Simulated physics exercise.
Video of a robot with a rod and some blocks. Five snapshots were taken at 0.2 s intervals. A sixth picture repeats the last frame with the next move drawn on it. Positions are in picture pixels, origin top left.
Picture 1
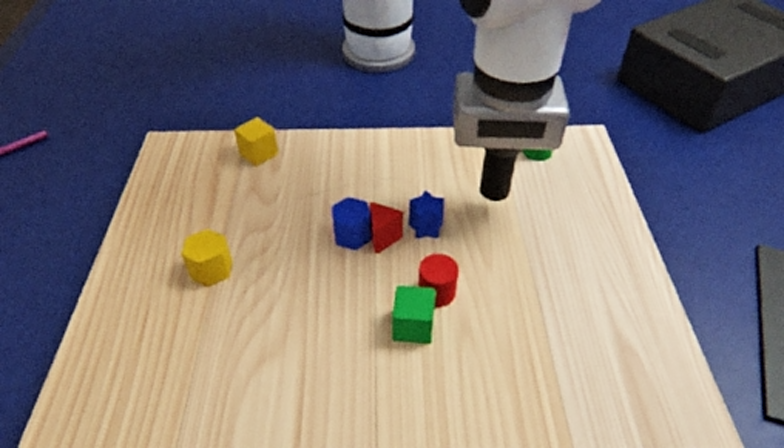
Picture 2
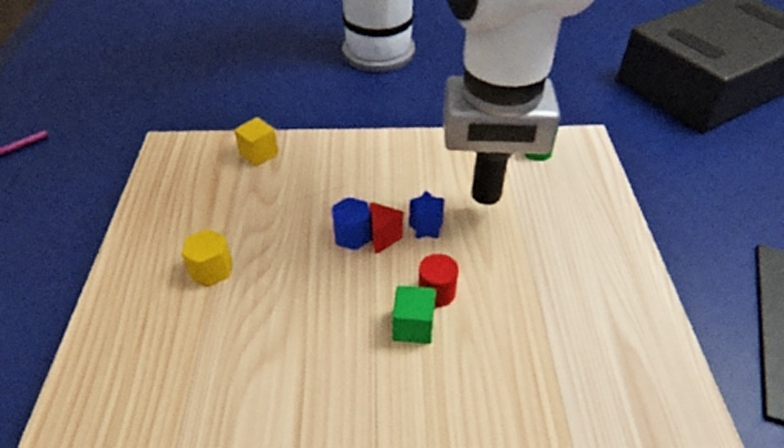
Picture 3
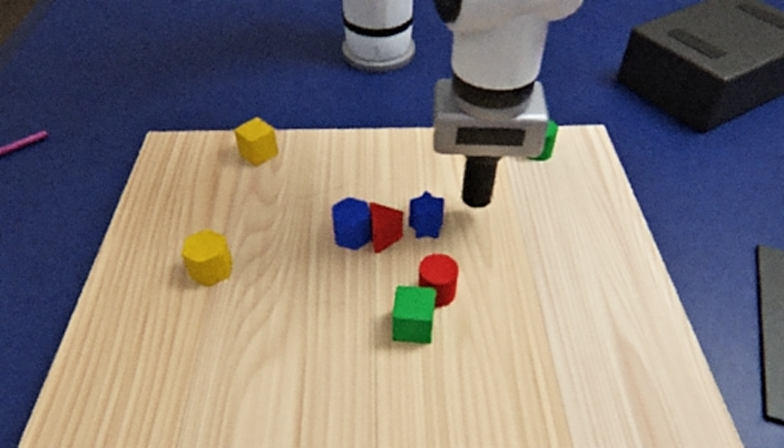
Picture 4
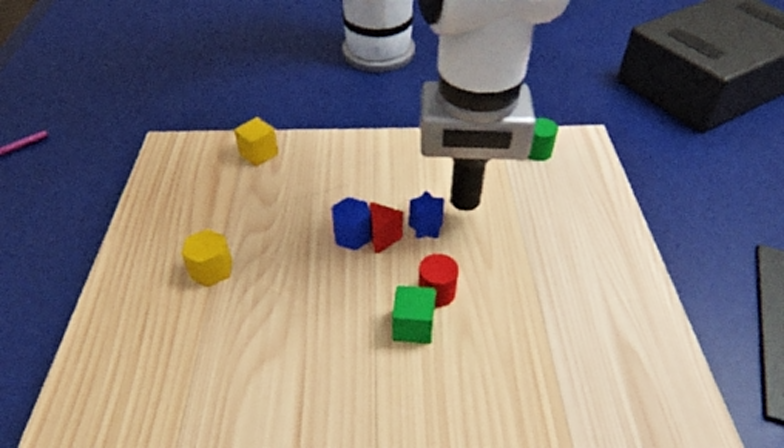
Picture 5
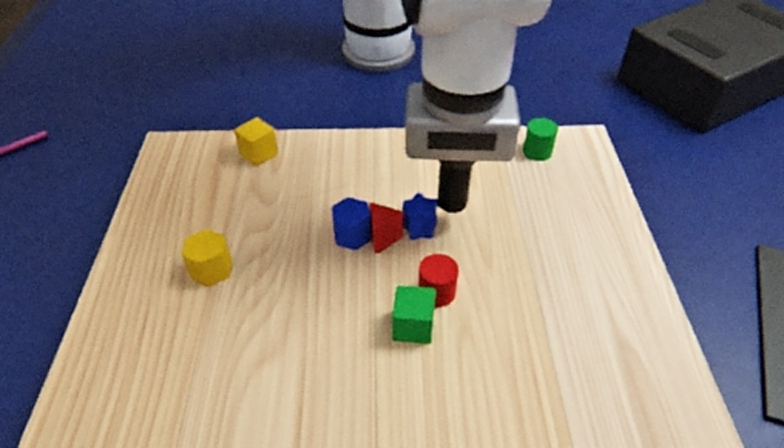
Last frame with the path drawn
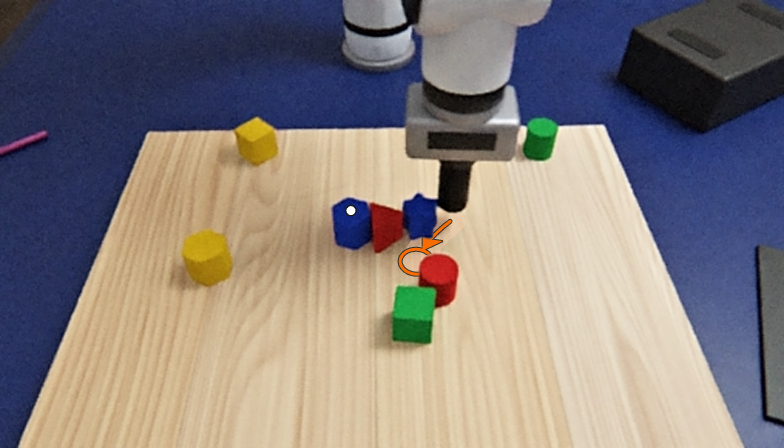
A robot arm with a dark rod moved left across a wooden board scattered with colourful blocks, then nudged the blue star-shaped block slightly left toward the red triangle while the other blocks stayed still.
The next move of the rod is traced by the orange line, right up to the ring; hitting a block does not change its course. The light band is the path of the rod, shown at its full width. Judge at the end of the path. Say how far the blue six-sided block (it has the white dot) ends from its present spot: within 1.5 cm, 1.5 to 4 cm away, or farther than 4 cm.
Distance: Below 1.5 cm.
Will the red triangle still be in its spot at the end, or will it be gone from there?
It gets pushed out of place.
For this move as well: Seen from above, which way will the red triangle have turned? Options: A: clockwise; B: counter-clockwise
The answer is A.
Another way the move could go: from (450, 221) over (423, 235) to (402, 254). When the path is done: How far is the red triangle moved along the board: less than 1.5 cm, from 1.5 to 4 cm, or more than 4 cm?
Its displacement is above 4 cm.
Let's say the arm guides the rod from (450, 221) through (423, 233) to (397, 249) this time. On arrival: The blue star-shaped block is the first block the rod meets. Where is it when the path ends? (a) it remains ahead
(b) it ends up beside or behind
a (it remains ahead)
Path on the board, from (450, 221) through (431, 239) to (416, 261); the dot is on the blue six-sided block.
The first path, step by step. Halfway along, rod (432, 221); blue six-sided block (345, 212), turned 20° clockwise; red triangle (370, 226), turned 40° clockwise; blue star-shaped block (399, 223).
At the end, rod (417, 243); blue six-sided block (344, 212), turned 20° clockwise; red triangle (353, 235), turned 70° clockwise; blue star-shaped block (381, 239), turned 25° clockwise; red cylinder in place.
